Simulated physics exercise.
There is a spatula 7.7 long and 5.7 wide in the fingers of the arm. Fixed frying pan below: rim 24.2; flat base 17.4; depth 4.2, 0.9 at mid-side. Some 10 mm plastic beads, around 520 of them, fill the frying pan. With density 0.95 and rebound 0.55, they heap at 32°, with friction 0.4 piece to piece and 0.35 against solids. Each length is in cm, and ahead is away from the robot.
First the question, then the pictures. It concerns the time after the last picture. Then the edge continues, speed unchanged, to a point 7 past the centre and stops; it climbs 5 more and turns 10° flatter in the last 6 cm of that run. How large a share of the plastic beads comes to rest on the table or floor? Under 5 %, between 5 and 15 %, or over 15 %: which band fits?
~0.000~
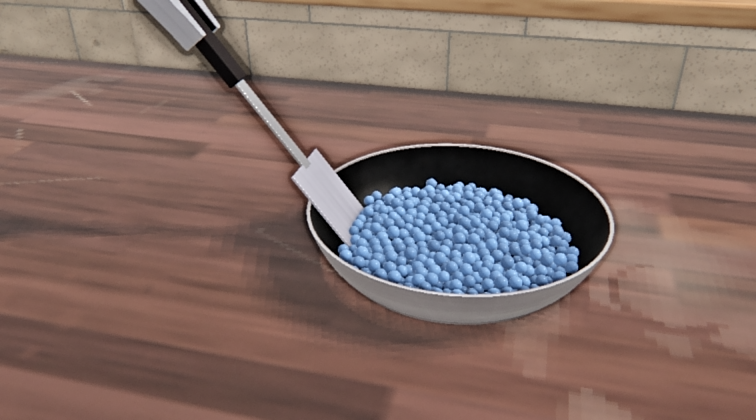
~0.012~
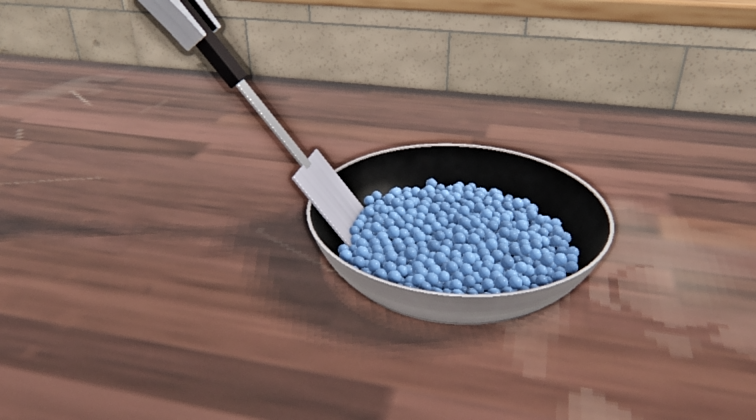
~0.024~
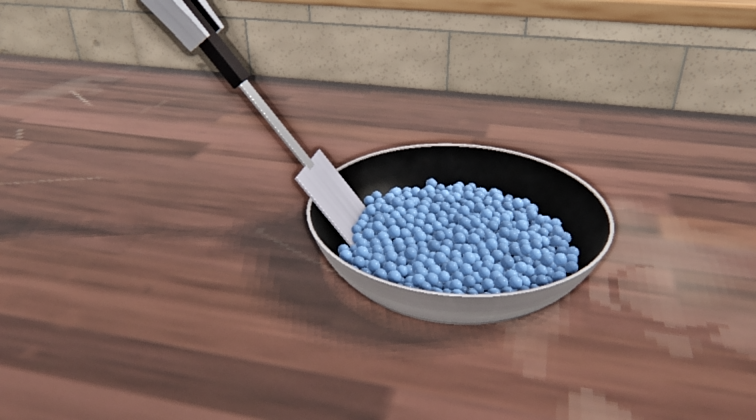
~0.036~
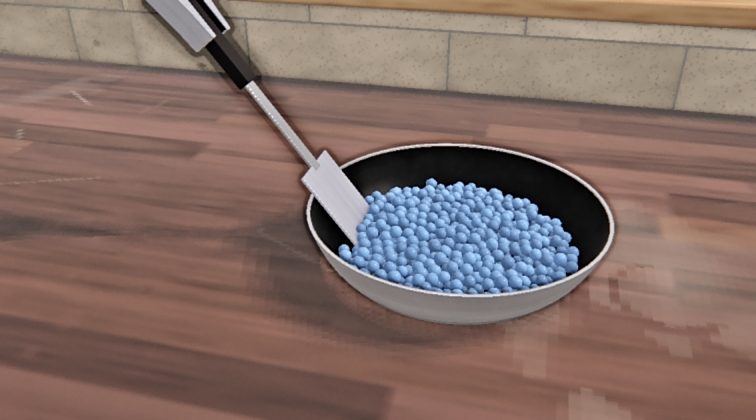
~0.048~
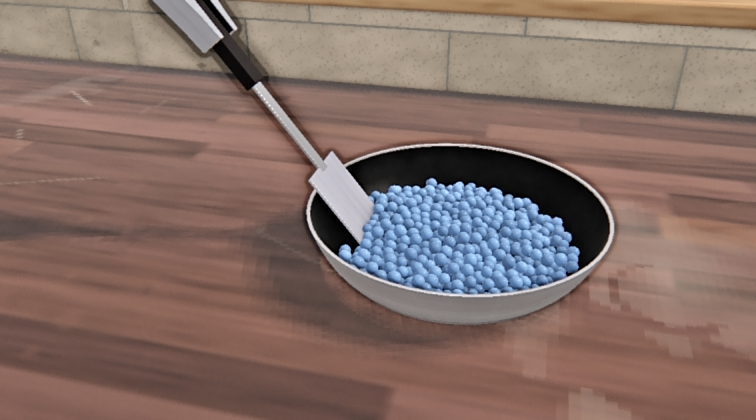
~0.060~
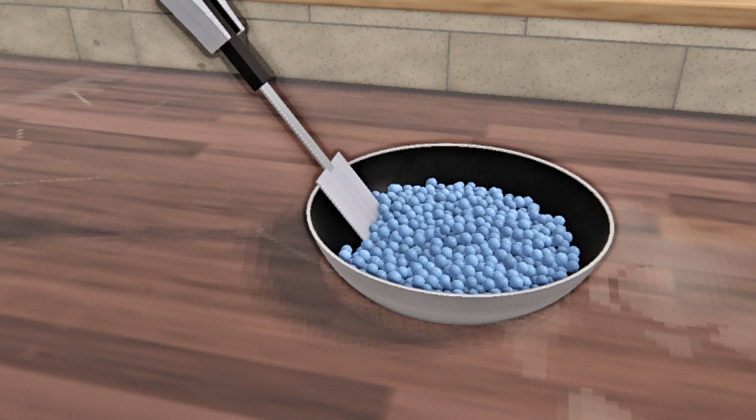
The band that fits is under 5 %.
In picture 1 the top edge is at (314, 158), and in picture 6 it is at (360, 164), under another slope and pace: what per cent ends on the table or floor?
Around 10 per cent finishes on the table or floor.
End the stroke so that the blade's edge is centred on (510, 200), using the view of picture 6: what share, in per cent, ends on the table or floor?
Estimate: Approx. 0 %.
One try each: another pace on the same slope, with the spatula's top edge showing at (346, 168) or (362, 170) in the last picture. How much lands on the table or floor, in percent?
Try one roughly 5 per cent; try two roughly 10 per cent.
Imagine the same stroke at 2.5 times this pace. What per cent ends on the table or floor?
The share would be near 10 in a hundred.
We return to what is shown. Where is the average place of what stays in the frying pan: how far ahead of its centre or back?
Ahead, by around 2.5 cm.
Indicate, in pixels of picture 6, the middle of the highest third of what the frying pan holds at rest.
Somewhere around (520, 239) in the last picture.
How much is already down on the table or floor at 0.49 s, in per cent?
Some 0 per cent of the load.
After 0.15 s, sloping 52°, highest piece 4 above the table; 525 in the frying pan.
After 0.25 s, sloping 48°, highest piece 5 above the table; 525 in the frying pan.
After 0.49 s, sloping 42°, highest piece 4 above the table; 521 in the frying pan, 4 on the table or floor.
After 1.54 s, sloping 42°, highest piece 3 above the table; 521 in the frying pan, 4 on the table or floor.
At rest, 521 in the frying pan, 4 on the table or floor. That is 1 % on the table or floor.
